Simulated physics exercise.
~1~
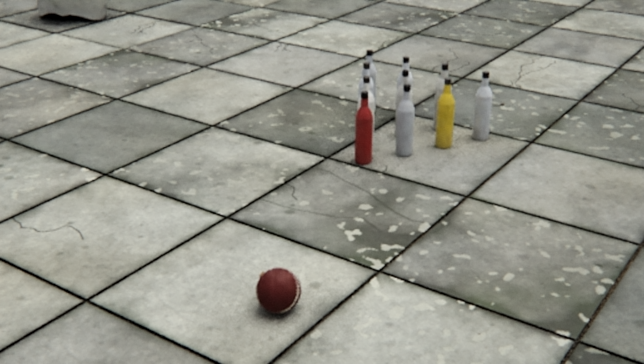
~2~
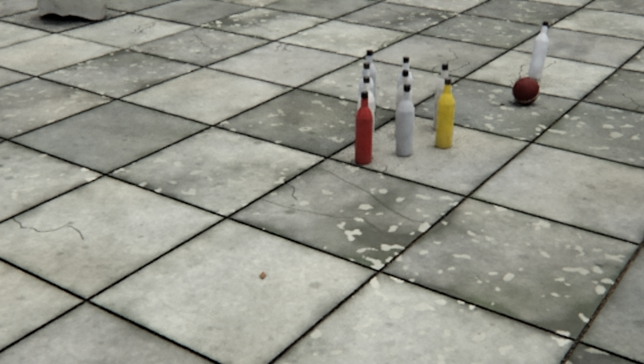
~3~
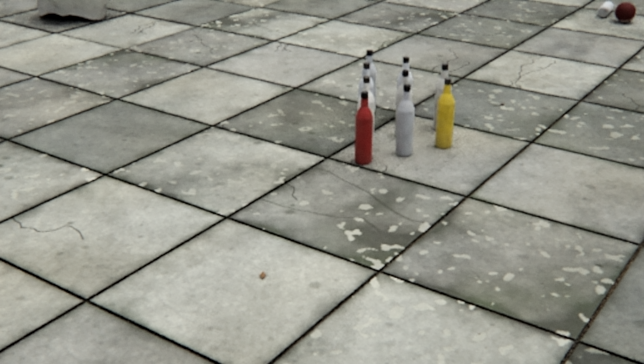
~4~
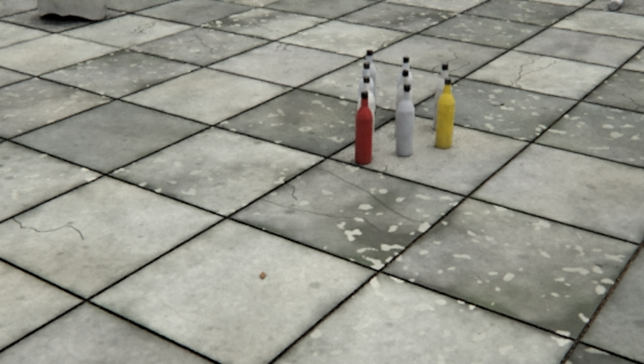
A red ball knocks one white bottle away and rolls off, leaving the others standing.
